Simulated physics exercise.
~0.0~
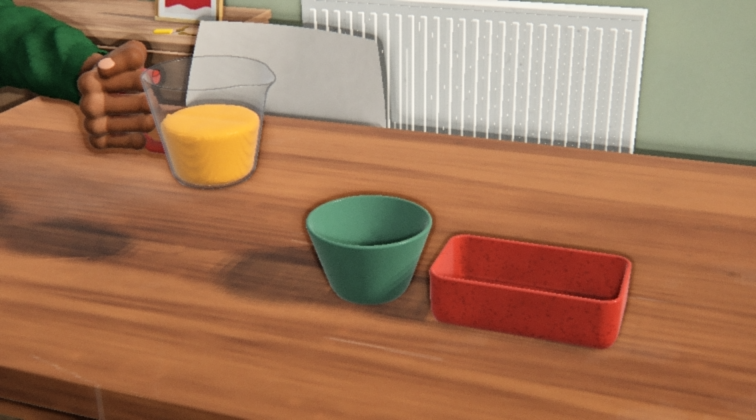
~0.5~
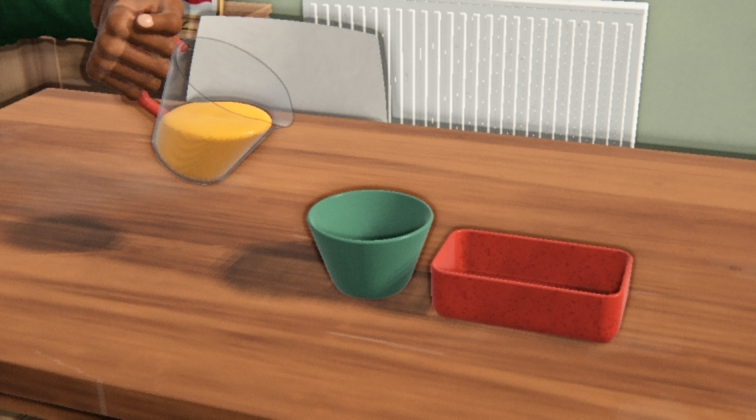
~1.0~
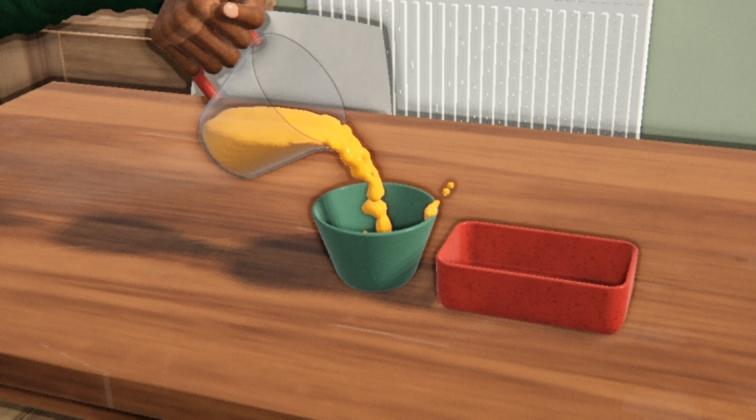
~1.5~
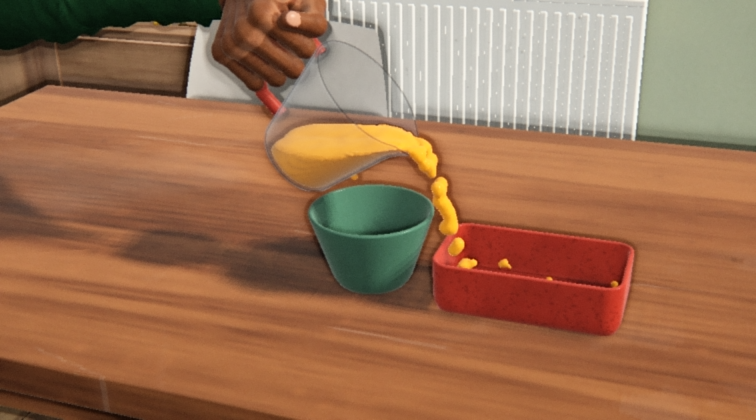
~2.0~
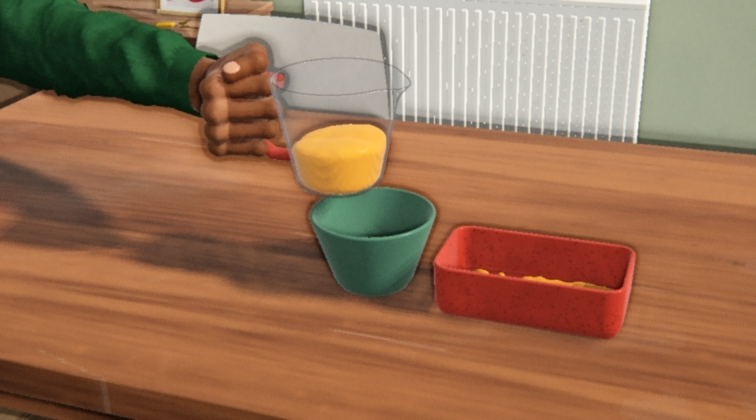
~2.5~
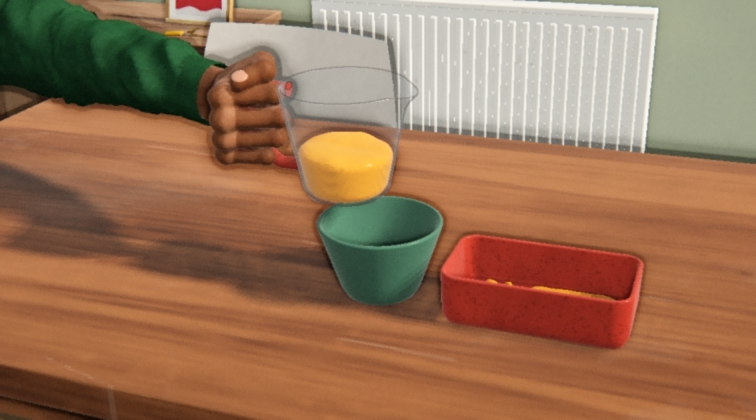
On a wooden table top in a room with a white radiator against a green wall, seen from slightly above by a gently swaying camera, a green cup stands beside a red rectangular box. At the left, a dark-green-sleeved arm holds a clear flared jug of orange-yellow juice by its red handle. The hand tips the jug rightwards and sweeps it right, pouring a stream into the cup with a small splash, then into the box. It turns the jug upright, ending above the cup with juice still inside and a shallow layer showing in the box.
